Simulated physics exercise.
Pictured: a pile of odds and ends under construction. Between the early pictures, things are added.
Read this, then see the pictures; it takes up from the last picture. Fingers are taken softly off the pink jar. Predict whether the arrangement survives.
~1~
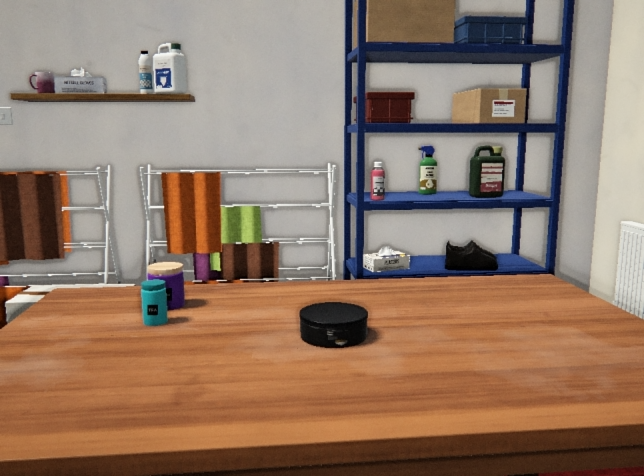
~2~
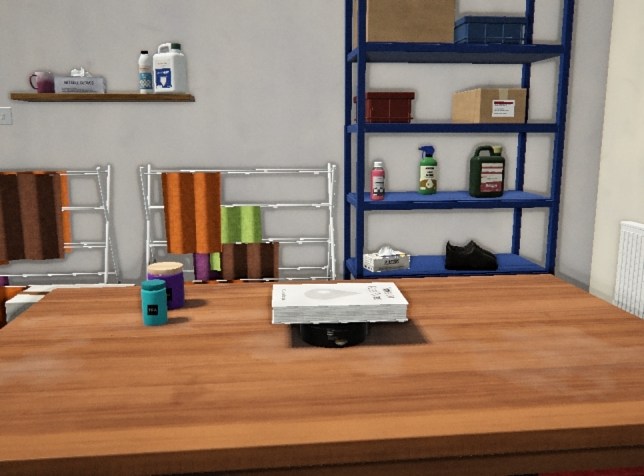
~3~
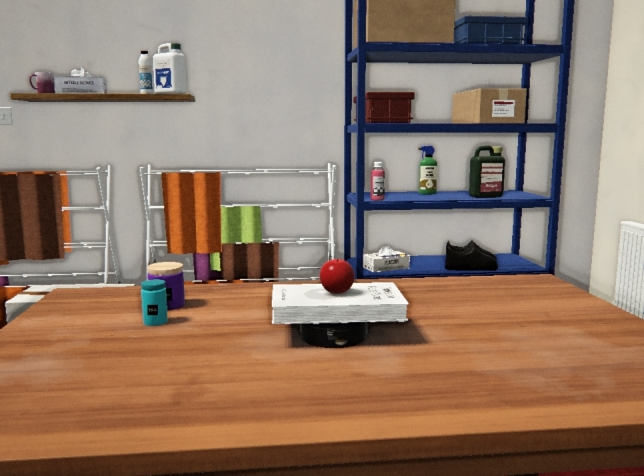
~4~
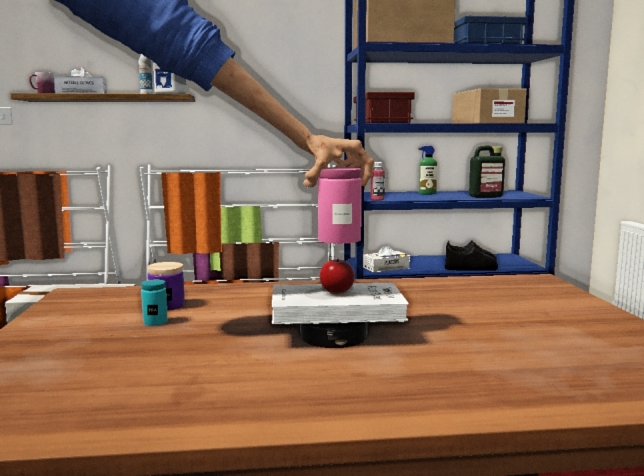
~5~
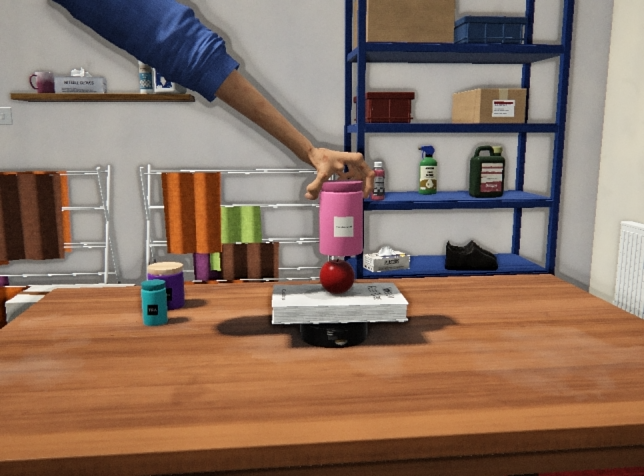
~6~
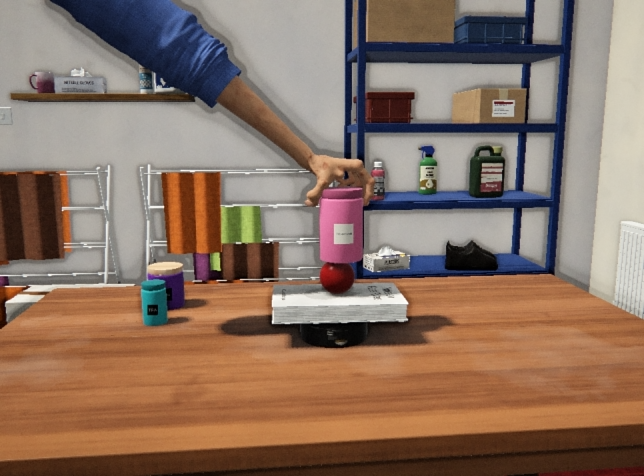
It is going to shed something.
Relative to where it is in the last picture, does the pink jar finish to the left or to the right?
To the right.
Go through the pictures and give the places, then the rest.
The last thing is not in view yet; turquoise shaker (154, 302), in the first frame.
The last thing is not in view yet; purple jar (166, 286), in the second frame.
The last thing is not in view yet; black tub (334, 324), in the third frame.
On its way; pink jar (339, 205); red apple (337, 276), in the fourth frame.
On its way; pink jar (341, 217); white book (337, 302), in the fifth frame.
In place under the hand; pink jar (341, 224); turquoise shaker (154, 302), in the sixth frame.
Then, 0.50 s after the last picture, pink jar now fallen.
Then, 0.70 s after the last picture, things are still on the move.
Then, 0.90 s after the last picture, as before.
At rest, fallen, pink jar; the other 5 in place. Seen from the same camera at the end, pink jar near (502, 308). The pile comes apart.
